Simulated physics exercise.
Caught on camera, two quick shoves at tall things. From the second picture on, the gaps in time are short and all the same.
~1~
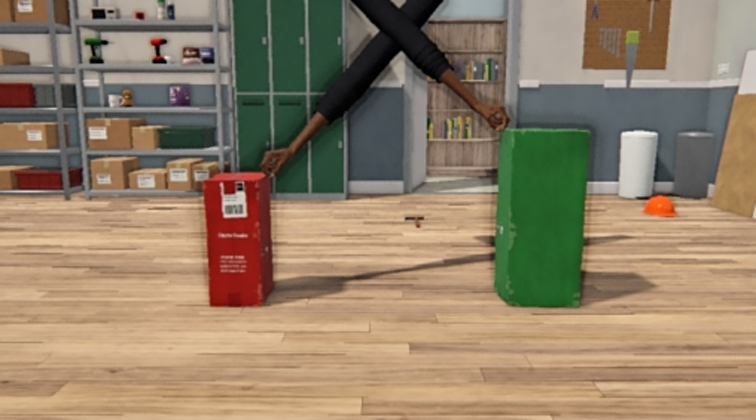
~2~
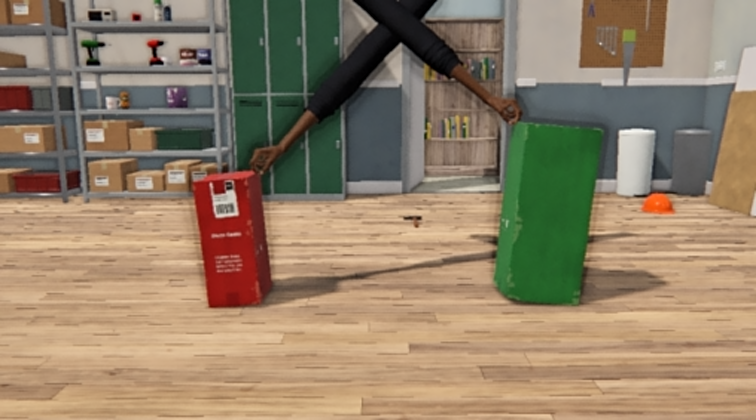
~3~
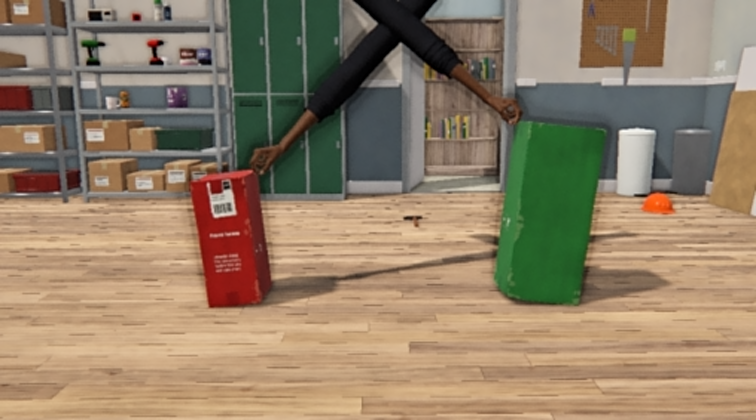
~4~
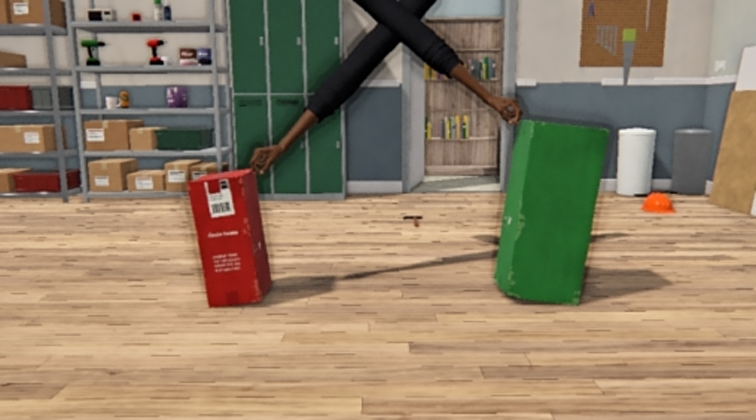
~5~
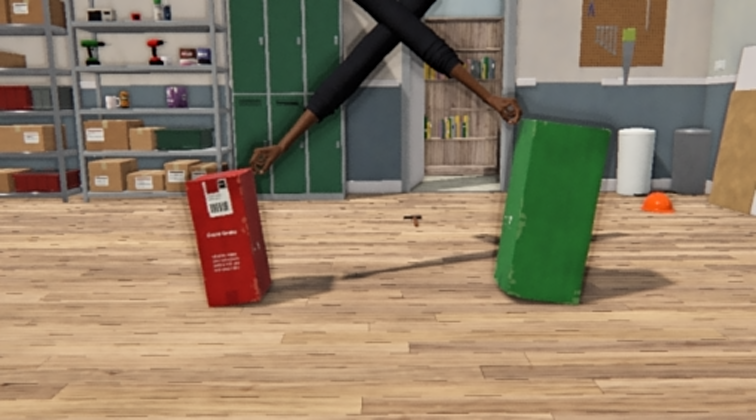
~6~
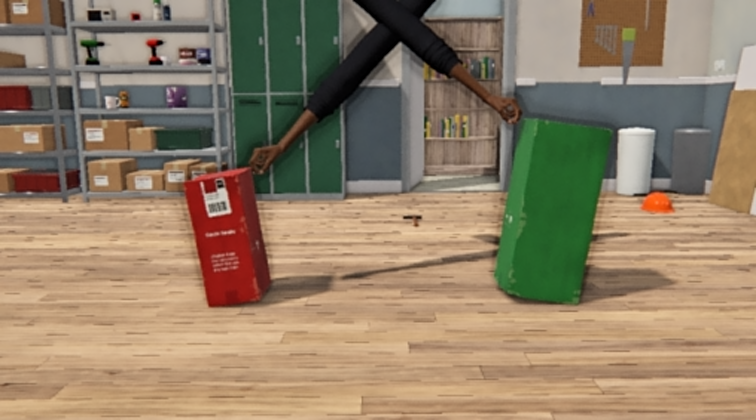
Two crossed arms reached down and pushed the tops of two upright parcels, a small red one tilting slightly to the left and a taller green one tilting slightly to the right.
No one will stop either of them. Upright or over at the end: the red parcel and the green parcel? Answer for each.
Here the red parcel rocks back upright and the green parcel rocks back upright.
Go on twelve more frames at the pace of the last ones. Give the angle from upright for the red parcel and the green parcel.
Roughly 4° and 4°.
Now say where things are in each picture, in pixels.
Red parcel (241, 238) upright; green parcel (538, 216) upright, in the first frame.
Red parcel (235, 237) 4° off upright; green parcel (544, 212) 5° off upright, in the second frame.
Red parcel (234, 237) 5° off upright; green parcel (546, 211) 6° off upright, in the third frame.
Red parcel (232, 236) 6° off upright; green parcel (547, 210) 7° off upright, in the fourth frame.
Red parcel (231, 236) 7° off upright; green parcel (548, 210) 7° off upright, in the fifth frame.
Red parcel (230, 235) 8° off upright; green parcel (549, 209) 8° off upright, in the sixth frame.
Then, 0.28 s later than the last frame, red parcel upright near (238, 238); green parcel upright near (539, 212).
Then, 0.56 s later than the last frame, red parcel upright near (239, 238); green parcel upright near (534, 213).
When it is over, the red parcel returns to its base, near (239, 238); the green parcel returns to its base, near (536, 214).
